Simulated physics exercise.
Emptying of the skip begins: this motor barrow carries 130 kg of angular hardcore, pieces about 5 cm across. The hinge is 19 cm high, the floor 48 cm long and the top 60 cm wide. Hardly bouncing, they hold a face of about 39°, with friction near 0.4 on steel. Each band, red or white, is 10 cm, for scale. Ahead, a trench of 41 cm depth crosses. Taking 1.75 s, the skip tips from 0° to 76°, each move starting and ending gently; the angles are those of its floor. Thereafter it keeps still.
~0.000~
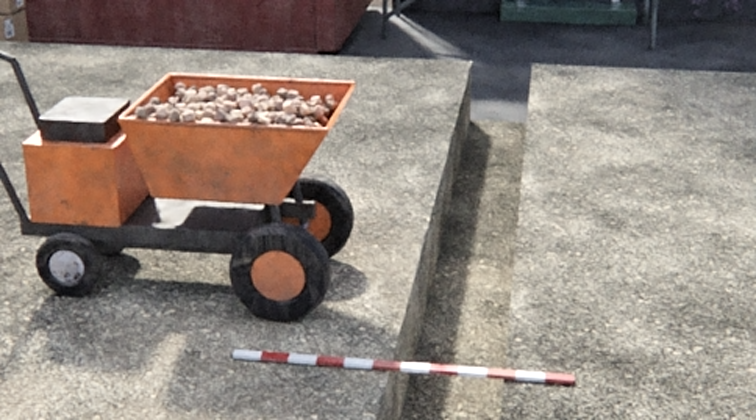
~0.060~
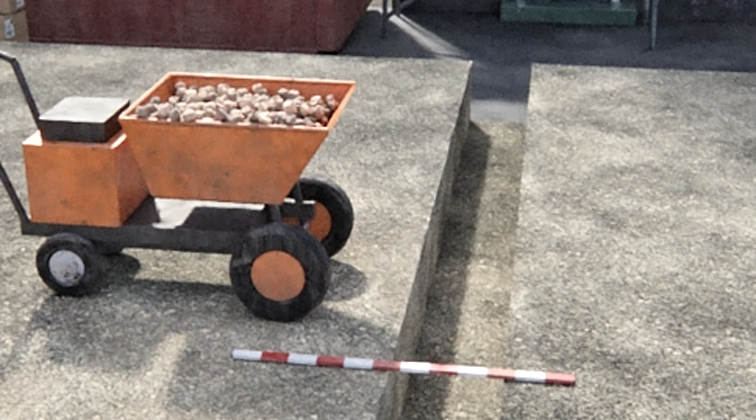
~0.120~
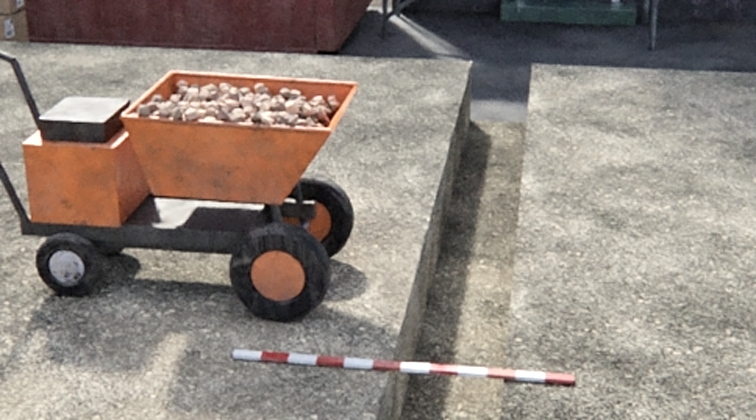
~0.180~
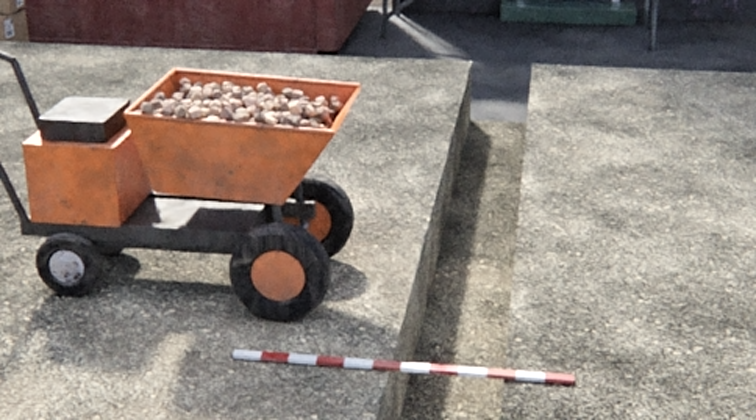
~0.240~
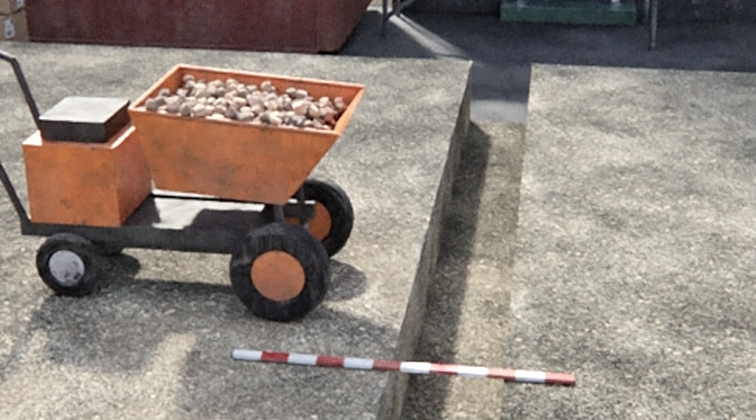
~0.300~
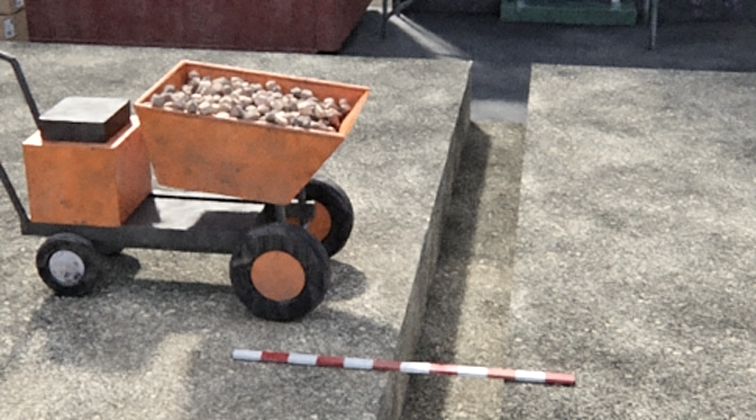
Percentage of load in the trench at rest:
85 %.
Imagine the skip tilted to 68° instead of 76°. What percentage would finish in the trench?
I'd expect around 45 in a hundred.
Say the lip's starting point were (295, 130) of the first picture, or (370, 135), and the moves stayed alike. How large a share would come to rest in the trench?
It comes to about 90 and 55 in a hundred.
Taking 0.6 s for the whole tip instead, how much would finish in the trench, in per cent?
About 60%.
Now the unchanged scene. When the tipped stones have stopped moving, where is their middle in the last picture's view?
(467, 370).
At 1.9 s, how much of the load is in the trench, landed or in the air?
About 30 per cent by then.
After 1.3 s the floor is at 64°; 99 % in the skip, 1 % in the trench; the foremost stones are at (463, 263).
After 1.9 s the floor is at 76°; 68 % in the skip, 30 % in the trench, 2 % past the trench; the foremost stones are at (563, 309).
After 2.2 s the floor is at 76°; 49 % in the skip, 48 % in the trench, 3 % past the trench; the foremost stones are at (573, 305).
After 4.2 s the floor is at 76°; 12 % in the skip, 85 % in the trench, 3 % past the trench; the foremost stones are at (573, 305).
